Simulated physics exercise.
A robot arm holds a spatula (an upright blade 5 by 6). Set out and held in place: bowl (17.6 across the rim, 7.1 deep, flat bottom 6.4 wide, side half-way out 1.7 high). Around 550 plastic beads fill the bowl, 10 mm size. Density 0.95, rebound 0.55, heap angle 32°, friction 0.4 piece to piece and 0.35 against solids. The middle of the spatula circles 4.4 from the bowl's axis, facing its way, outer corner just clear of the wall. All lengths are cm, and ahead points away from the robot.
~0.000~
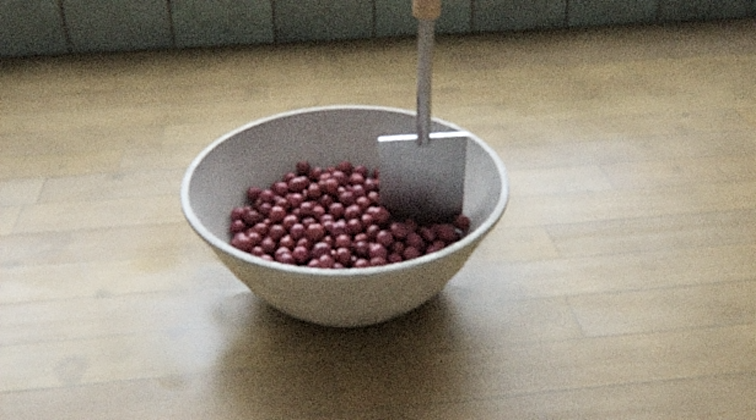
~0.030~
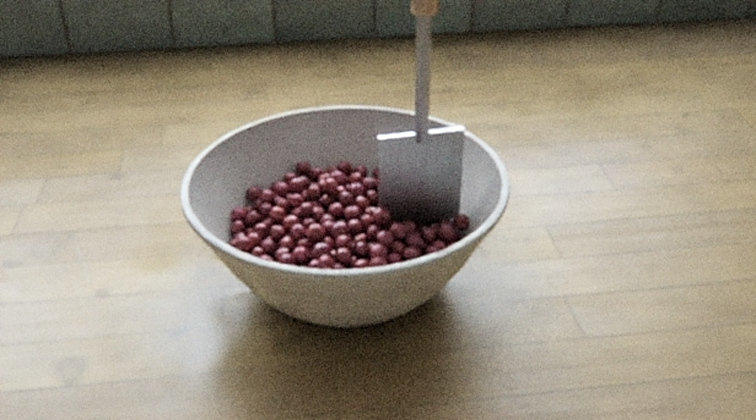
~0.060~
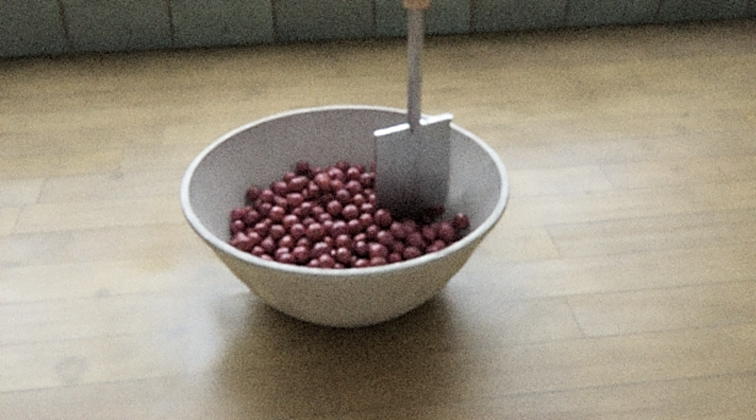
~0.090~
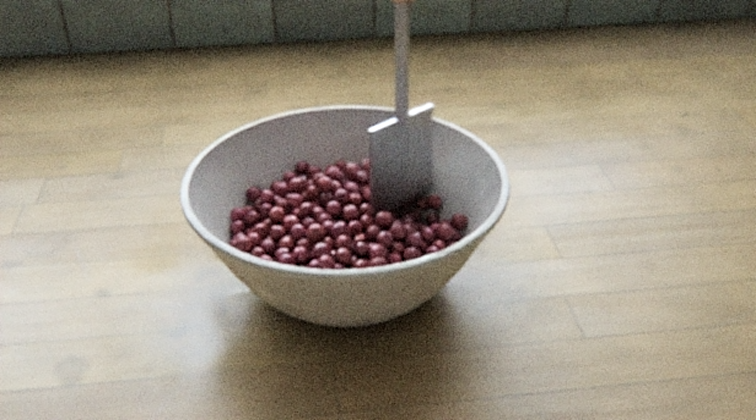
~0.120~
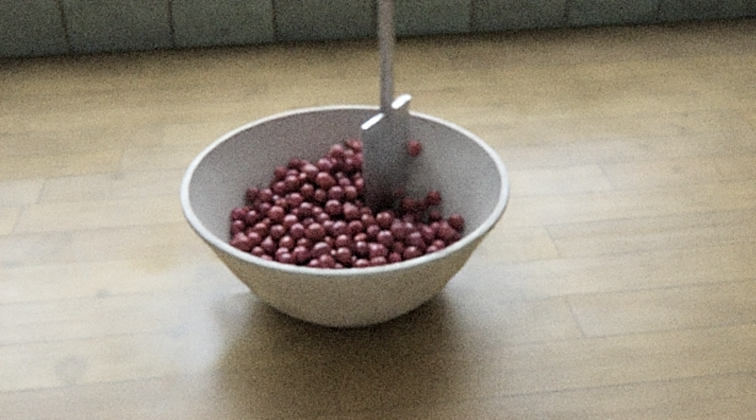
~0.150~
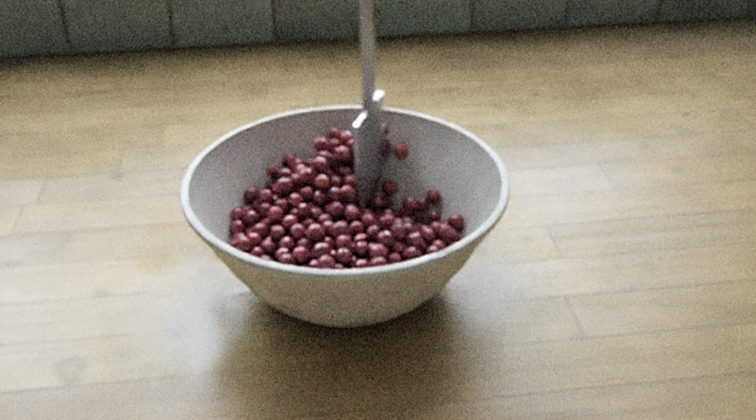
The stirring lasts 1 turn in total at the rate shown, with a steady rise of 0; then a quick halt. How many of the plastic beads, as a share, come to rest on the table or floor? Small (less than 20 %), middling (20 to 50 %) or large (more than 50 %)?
Share on the table or floor: Small (less than 20 %).
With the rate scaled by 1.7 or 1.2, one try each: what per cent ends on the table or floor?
Some 25 and 15 per cent.
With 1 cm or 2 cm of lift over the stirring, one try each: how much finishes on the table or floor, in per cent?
About 5 and 0 per cent.
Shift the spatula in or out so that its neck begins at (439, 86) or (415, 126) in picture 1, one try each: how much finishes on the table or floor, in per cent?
Some 0 and 10 per cent.
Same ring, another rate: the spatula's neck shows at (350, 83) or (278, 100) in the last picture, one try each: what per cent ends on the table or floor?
Some 15 and 30 per cent.
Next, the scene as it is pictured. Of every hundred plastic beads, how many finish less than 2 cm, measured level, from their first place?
Roughly 45 per cent.
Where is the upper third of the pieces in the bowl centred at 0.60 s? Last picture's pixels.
Near (419, 231).
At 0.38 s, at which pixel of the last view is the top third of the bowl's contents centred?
At about (279, 239).
After 0.38 s, 179° round, highest piece 9 above the table; 549 in the bowl, 1 on the table or floor, 3 in flight or on the tool.
After 0.60 s, 293° round, highest piece 10 above the table; 516 in the bowl, 21 on the table or floor, 16 in flight or on the tool.
After 0.91 s, 0° round, highest piece 7 above the table; 494 in the bowl, 59 on the table or floor.
After 1.61 s, 0° round, highest piece 7 above the table; 494 in the bowl, 59 on the table or floor.
In the end, 494 in the bowl, 59 on the table or floor. That is 11 % on the table or floor.
